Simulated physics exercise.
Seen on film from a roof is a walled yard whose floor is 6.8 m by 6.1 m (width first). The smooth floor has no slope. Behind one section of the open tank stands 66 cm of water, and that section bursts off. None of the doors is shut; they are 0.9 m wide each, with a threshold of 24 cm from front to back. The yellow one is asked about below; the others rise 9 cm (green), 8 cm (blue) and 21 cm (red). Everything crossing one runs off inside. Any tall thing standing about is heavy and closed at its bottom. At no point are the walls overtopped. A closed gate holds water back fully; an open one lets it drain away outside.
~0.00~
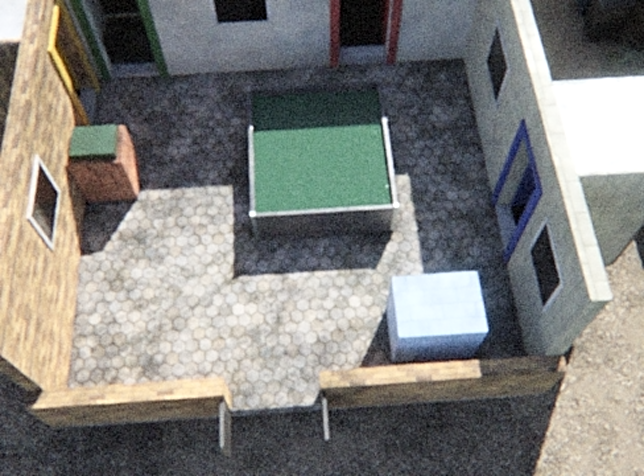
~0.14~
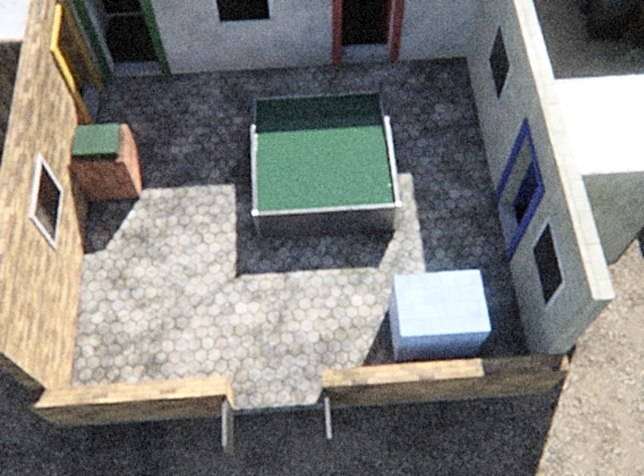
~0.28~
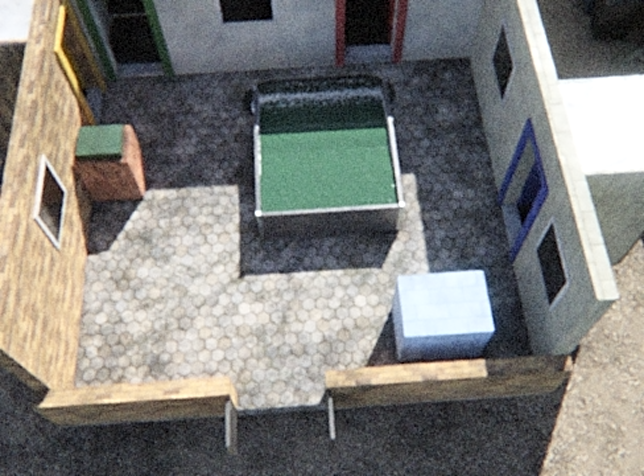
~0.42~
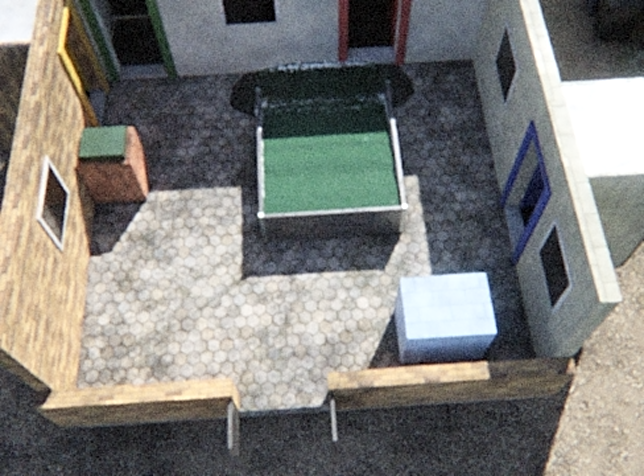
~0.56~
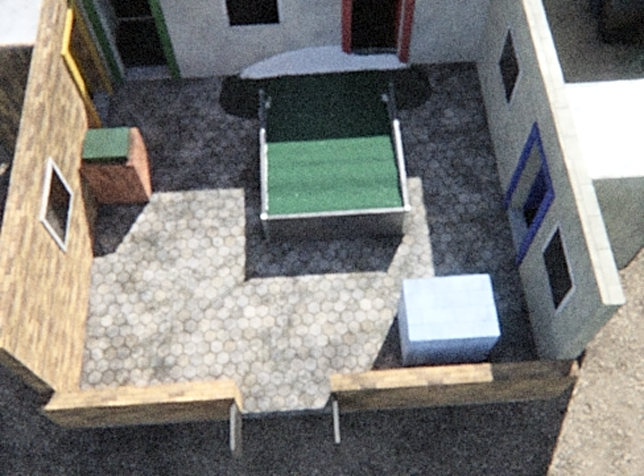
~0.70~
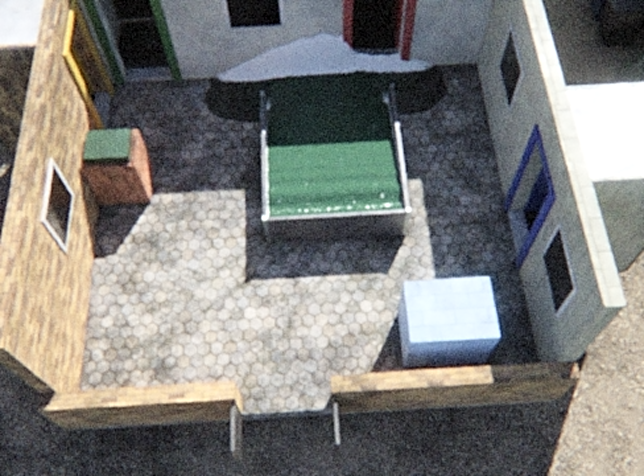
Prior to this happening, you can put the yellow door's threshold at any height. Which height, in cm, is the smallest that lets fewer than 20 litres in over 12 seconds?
The smallest is roughly 26 cm.
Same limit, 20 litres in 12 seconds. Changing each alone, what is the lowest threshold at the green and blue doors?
Some 17 cm for green, some 7.0 cm for blue.
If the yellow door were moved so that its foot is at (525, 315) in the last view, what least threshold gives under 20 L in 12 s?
About 11.0 cm.
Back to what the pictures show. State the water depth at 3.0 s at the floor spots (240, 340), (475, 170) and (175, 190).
Roughly 0, 8 and 2 cm, in turn.
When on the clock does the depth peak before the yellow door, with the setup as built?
It peaks at about 2.8 s.
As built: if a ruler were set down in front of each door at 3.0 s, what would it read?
Yellow door 31 cm, green door 12 cm, blue door 5 cm, red door 27 cm.
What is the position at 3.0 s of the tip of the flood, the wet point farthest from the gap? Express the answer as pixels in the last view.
The tip of the flood lies near (91, 294).
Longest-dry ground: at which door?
That would be the blue door.
After 1.4 s water covers 15 % of the floor, deepest (50 cm) near (317, 78); it has not reached the yellow door.
After 3.0 s water covers 40 % of the floor, deepest (38 cm) near (107, 145); 31 cm at the yellow door, 59 litres in over its 17 cm threshold.
After 12.0 s water covers 95 % of the floor, deepest (13 cm) near (97, 234); 9 cm at the yellow door, 123 litres in over its 17 cm threshold.
At the yellow door as built, the water arrived by 1.7 s and peaked near 32 cm at 2.8 s.
Run again over the same 12 s with other heights there, 51 litres in over 22.5 cm, 4 litres over 30.5 cm. The limit of 20 litres is kept from about 26 cm up.
